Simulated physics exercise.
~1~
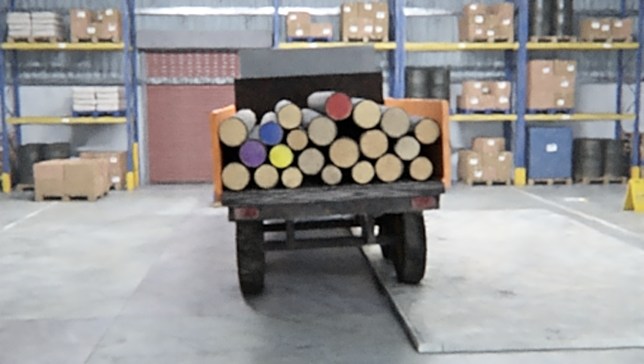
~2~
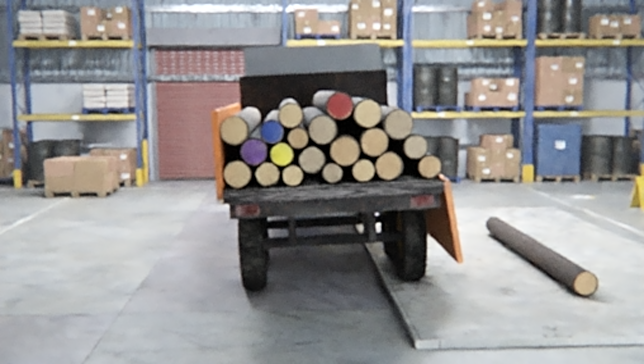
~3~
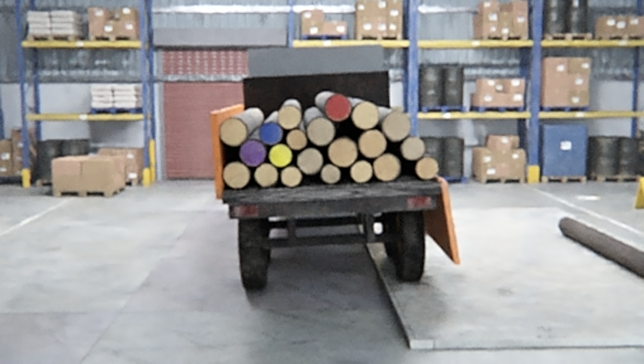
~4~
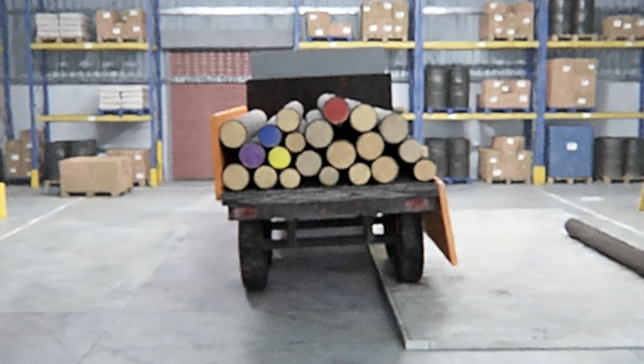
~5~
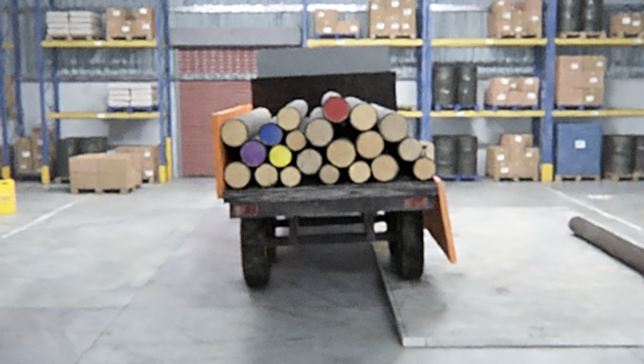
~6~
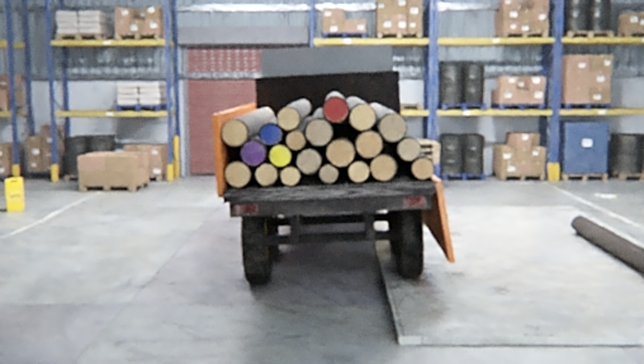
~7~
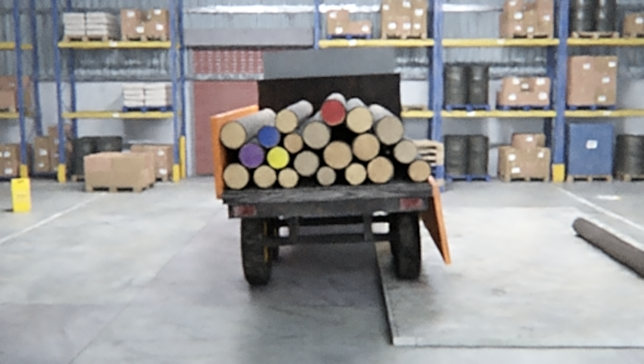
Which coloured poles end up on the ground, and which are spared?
None of the coloured poles ends up on the ground. The blue, yellow, purple and red ones all stay on the deck.
